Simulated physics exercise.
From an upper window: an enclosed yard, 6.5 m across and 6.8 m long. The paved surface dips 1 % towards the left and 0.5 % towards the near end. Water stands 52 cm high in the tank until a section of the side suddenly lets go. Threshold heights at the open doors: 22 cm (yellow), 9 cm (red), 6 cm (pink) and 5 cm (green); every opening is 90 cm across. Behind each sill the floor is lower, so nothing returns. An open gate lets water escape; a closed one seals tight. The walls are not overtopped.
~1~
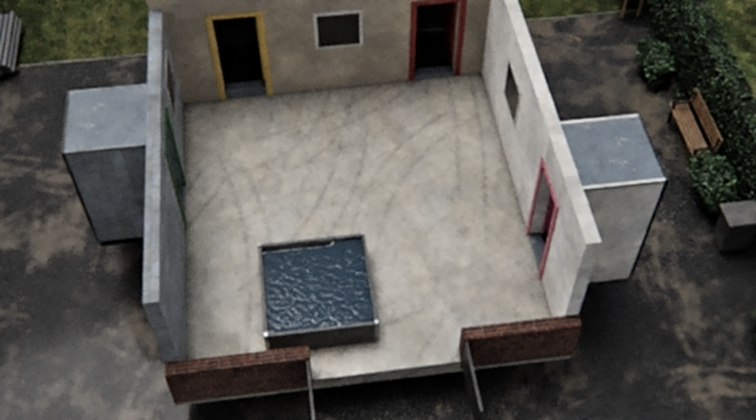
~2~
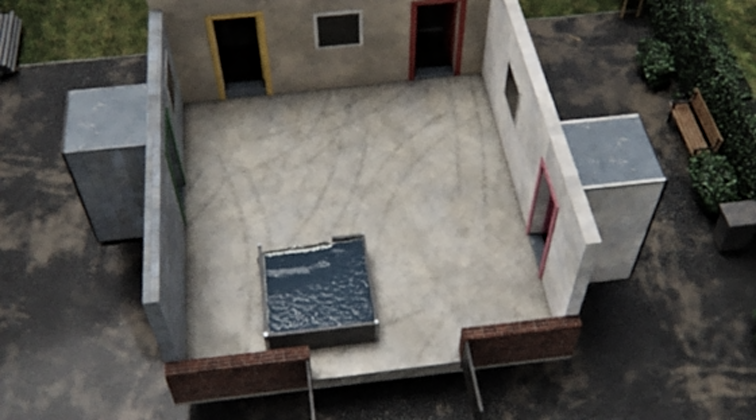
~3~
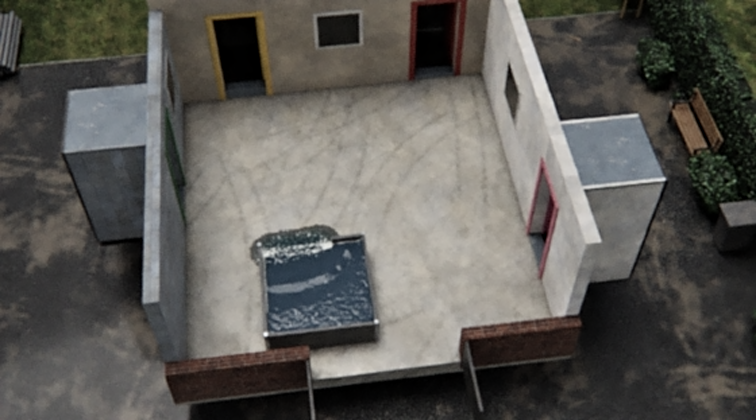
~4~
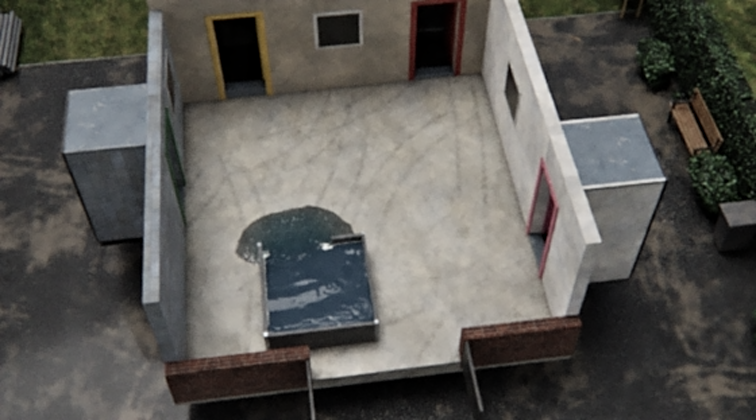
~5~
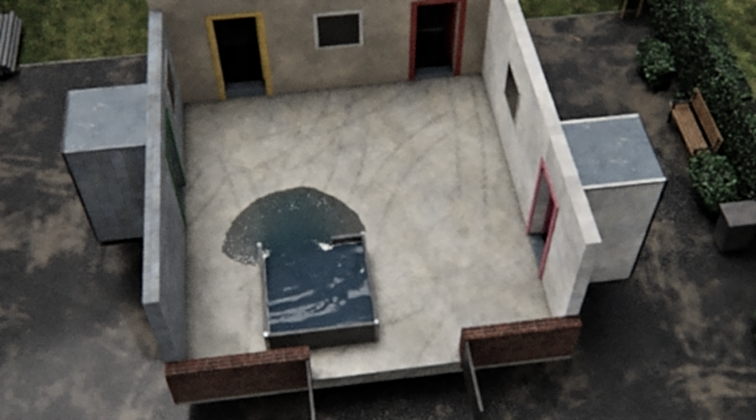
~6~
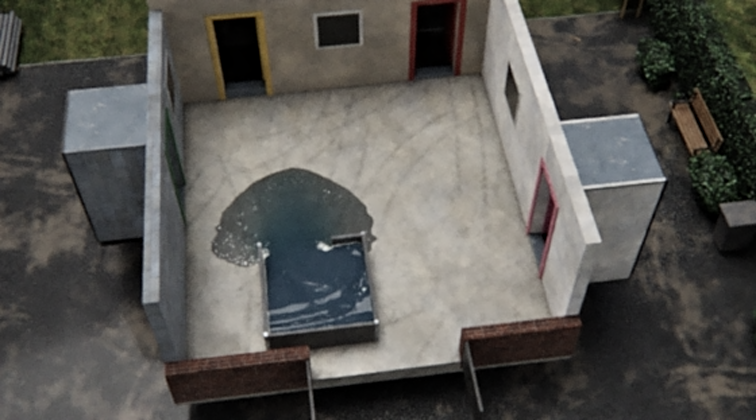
Water pours from the far side of a square tank and spreads across the pale yard floor.
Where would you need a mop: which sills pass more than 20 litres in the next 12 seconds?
Door by door: At the yellow door it does not reach the limit; at the red door it stays under the limit; at the pink door it does not reach the limit; at the green door it goes over the limit.
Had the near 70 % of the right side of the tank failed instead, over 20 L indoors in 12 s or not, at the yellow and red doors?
Then: Yellow not over, red not over.
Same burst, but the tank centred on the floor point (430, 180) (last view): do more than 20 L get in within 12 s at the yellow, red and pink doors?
Then: Yellow under, red above, pink under.
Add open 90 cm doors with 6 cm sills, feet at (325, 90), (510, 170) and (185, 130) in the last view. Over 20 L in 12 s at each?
In turn: Past it, below, above.
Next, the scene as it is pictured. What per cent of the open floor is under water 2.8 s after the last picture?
Some 45 per cent of it.
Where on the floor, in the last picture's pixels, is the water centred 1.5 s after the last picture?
Near (293, 228).
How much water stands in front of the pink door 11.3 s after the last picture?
Some 2.5 cm.
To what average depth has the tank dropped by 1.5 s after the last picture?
Some 25 cm.
Then, 0.7 s after the last picture water covers 25 % of the floor and is deepest (28 cm) near (282, 260); yellow door not reached, red door not reached, pink door not reached, green door not reached.
Then, 1.5 s after the last picture water covers 40 % of the floor and is deepest (22 cm) near (282, 260); yellow door 17 cm at the sill, 0 L in, red door not reached, pink door not reached, green door 11 cm at the sill, 12 L in.
Then, 2.8 s after the last picture water covers 45 % of the floor and is deepest (24 cm) near (184, 130); yellow door 20 cm at the sill, 0 L in, red door 4 cm at the sill, 0 L in, pink door not reached, green door 9 cm at the sill, 41 L in.
Then, 6.3 s after the last picture water covers 60 % of the floor and is deepest (10 cm) near (185, 218); yellow door 7 cm at the sill, 0 L in, red door 5 cm at the sill, 0 L in, pink door not reached, green door 10 cm at the sill, 79 L in.
Then, 11.3 s after the last picture water covers 95 % of the floor and is deepest (8 cm) near (188, 383); yellow door 4 cm at the sill, 0 L in, red door 3 cm at the sill, 0 L in, pink door 2 cm at the sill, 0 L in, green door 7 cm at the sill, 116 L in.
